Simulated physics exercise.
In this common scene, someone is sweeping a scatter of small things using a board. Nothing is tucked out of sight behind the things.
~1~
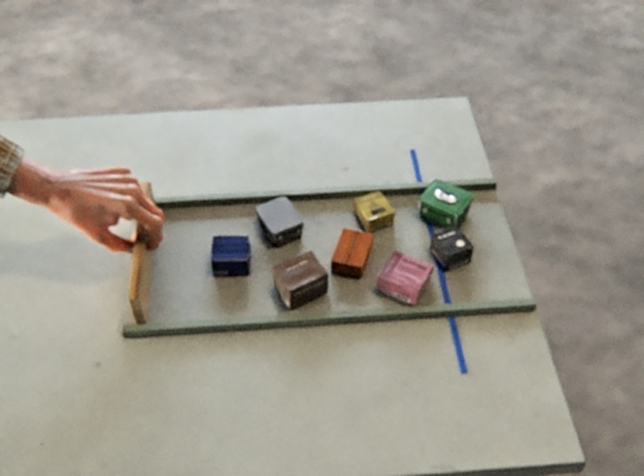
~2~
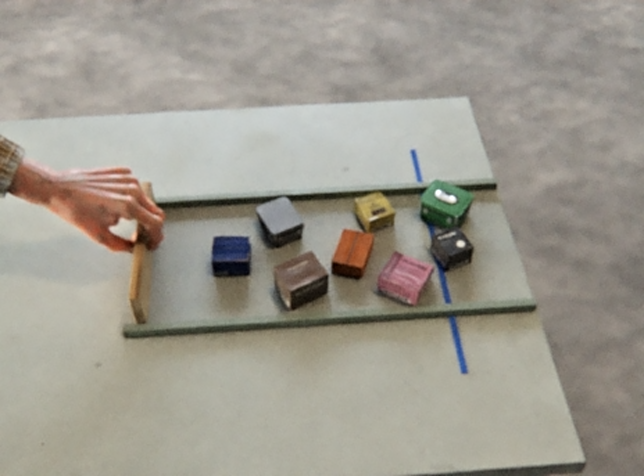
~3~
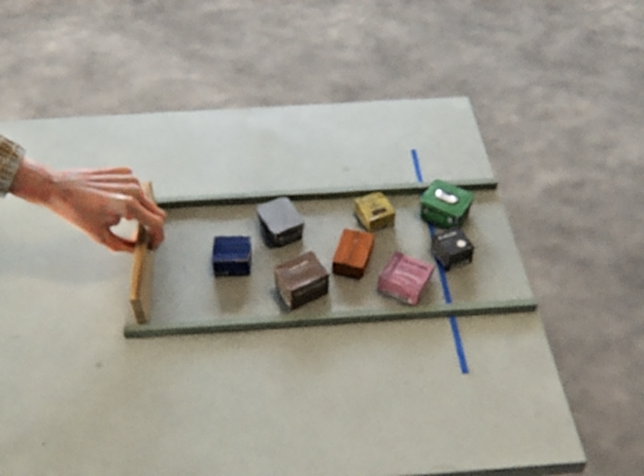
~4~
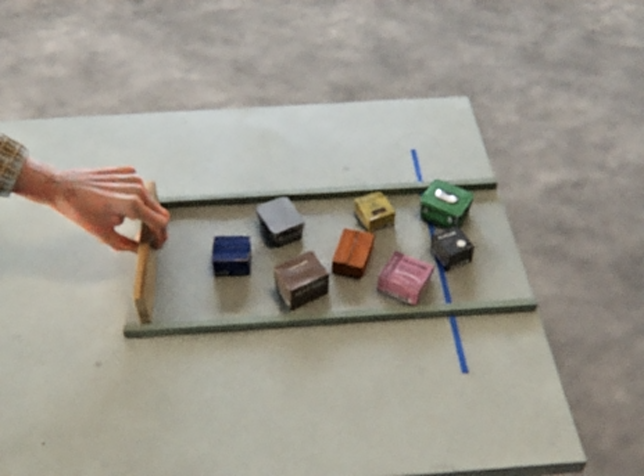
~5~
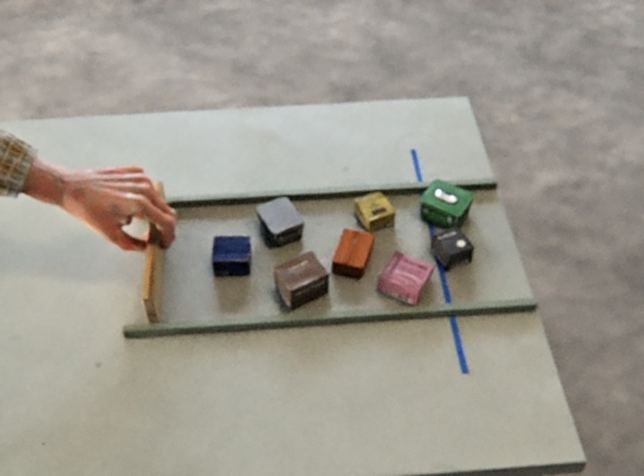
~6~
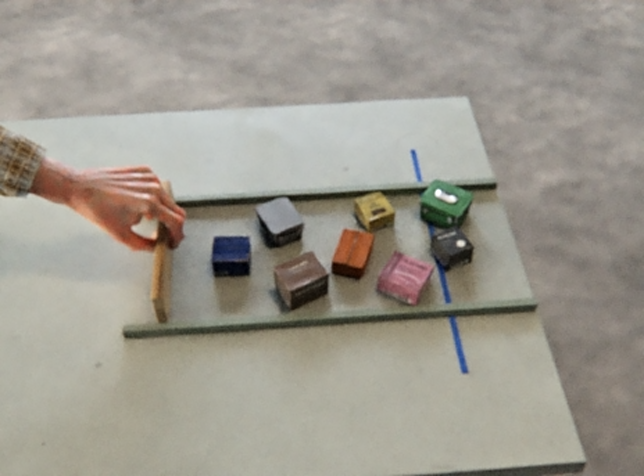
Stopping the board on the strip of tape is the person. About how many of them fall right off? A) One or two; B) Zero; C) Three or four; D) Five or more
A, one or two.
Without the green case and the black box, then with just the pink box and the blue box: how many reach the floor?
Falls come to 0 the first time and 1 the other time.
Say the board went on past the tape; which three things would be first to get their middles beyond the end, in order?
Earliest first - black box, green case, pink box.
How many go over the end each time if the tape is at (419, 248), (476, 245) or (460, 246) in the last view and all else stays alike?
Down on the floor: 0, 5 and 3.
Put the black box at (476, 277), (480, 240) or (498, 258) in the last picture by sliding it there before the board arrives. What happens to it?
Taking the spots in turn, it gets knocked off, then stays put, then gets knocked off.
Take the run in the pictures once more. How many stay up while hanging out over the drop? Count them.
Overhang count: 1.
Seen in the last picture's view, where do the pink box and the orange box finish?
Result: One at about (510, 280), the other at about (489, 246).
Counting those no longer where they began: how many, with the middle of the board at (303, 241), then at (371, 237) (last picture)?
I make it 4 at the first spot and 8 at the other.
A little later, none off yet; green case at rest near (446, 206); black box at rest near (452, 248); pink box at rest near (405, 278).
Next, none off yet; green case at rest near (446, 206); black box at rest near (452, 248); pink box moving near (411, 280).
Later still, none off yet; green case shifted about its own width near (480, 211); black box shifted about its own width near (488, 248); pink box shifted about its own width near (470, 282).
When it is over, the number that fall off is one or two; down, black box.
